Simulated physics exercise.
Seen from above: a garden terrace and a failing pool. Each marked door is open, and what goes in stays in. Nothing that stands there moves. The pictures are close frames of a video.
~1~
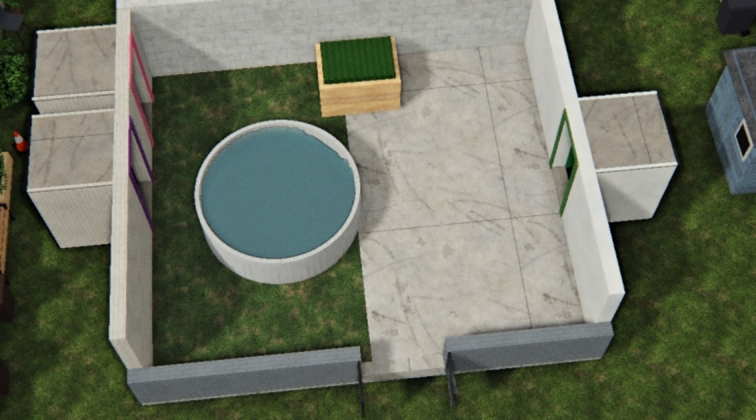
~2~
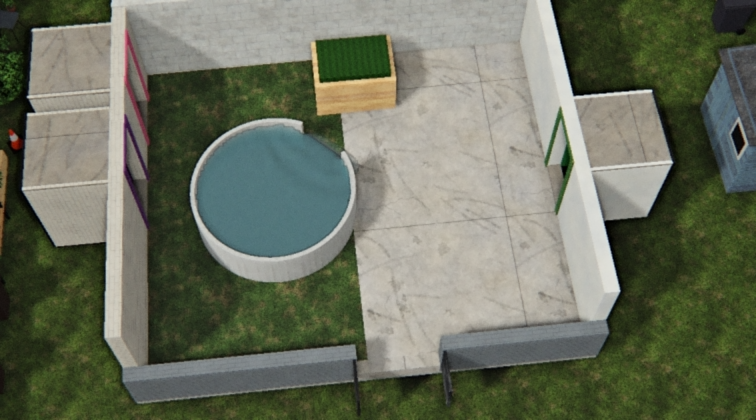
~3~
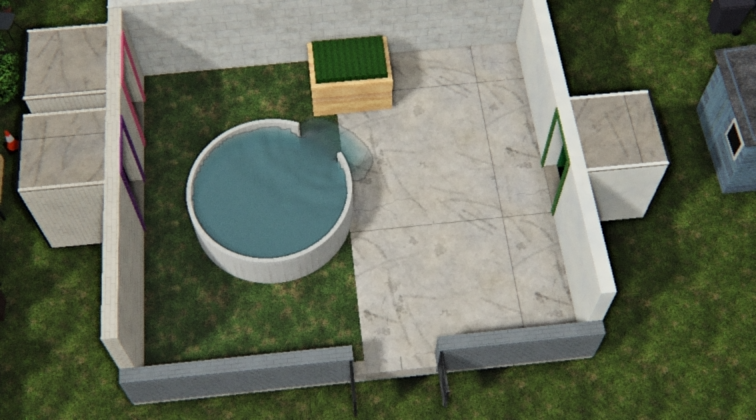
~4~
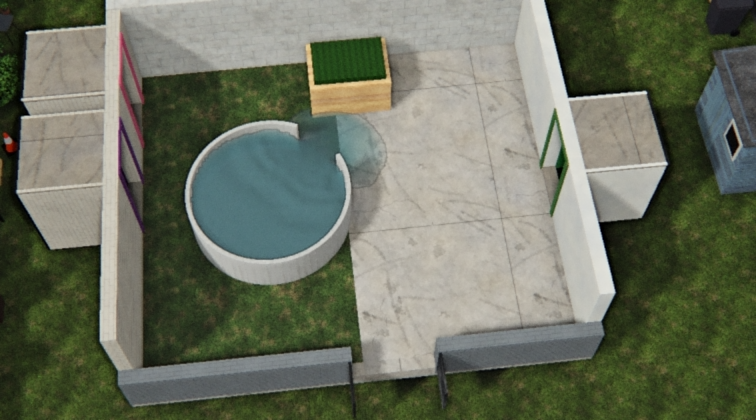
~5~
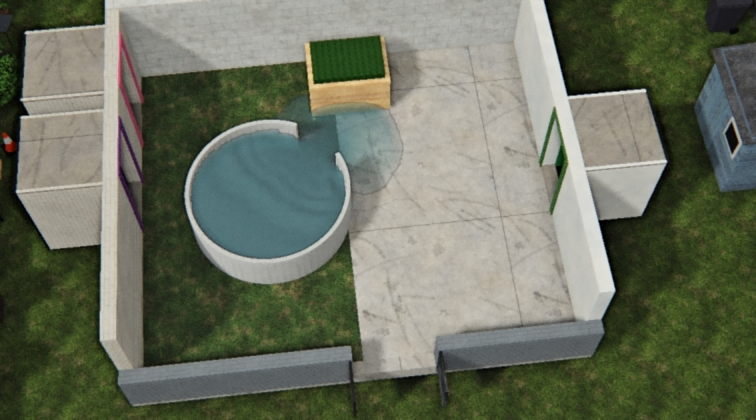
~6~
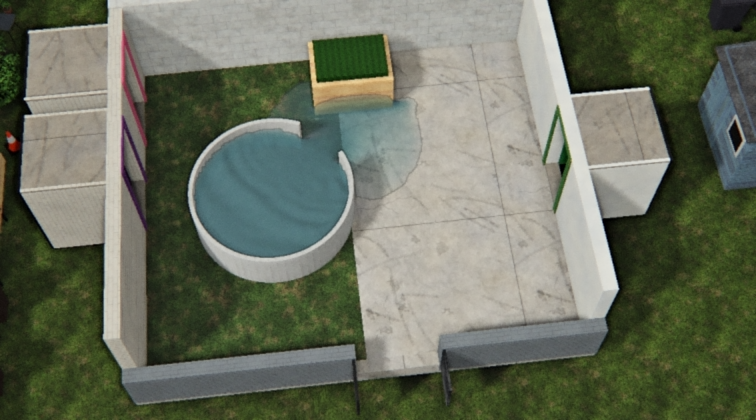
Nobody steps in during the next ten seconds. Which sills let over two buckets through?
In the end: The pink door lets in a lot; the green door lets in a lot; the purple door admits no more than that.
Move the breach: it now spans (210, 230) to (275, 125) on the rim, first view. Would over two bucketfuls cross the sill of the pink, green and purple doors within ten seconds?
Pink takes more; green is under; purple passes that mark.
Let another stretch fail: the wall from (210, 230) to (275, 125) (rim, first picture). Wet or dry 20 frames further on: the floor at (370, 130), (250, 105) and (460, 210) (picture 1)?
In that order: No water, covered, not flooded.
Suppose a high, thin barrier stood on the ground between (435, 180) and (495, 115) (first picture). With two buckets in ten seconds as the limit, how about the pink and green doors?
Then: Pink is over, green is under.
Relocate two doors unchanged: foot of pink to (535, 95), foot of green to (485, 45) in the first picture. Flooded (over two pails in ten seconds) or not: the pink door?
One by one: Pink is over.
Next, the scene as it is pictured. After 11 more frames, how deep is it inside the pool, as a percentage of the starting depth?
I make it 68 per cent.
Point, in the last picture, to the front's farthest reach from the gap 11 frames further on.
Around (517, 41).
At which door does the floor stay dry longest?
It is the purple door.
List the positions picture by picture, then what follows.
The round pool at (278, 191) is whole and still, in the first picture.
The front is at a hidden place, out from the gap on the round pool's far side, in the second picture.
The front is at (309, 123), out from the gap on the round pool's far side, in the third picture.
The front is at (354, 115), out from the gap on the round pool's far side, in the fourth picture.
Water pours out on the round pool's far side and has run to (384, 111), in the fifth picture.
The front is at (411, 102), out from the gap on the round pool's far side, in the sixth picture.
A moment on, water covers 20 % of the floor; the pink door not reached, the green door not reached, the purple door not reached.
Next, water covers 35 % of the floor; the pink door not reached, the green door wet at the sill, nothing in, the purple door not reached.
Then, water covers 50 % of the floor; the pink door not reached, the green door over two buckets in, the purple door not reached.
Later, water covers 75 % of the floor; the pink door under two buckets in, the green door far over two buckets in, the purple door wet at the sill, nothing in.
In the end, water covers 100 % of the floor; the pink door far over two buckets in, the green door far over two buckets in, the purple door wet at the sill, nothing in.
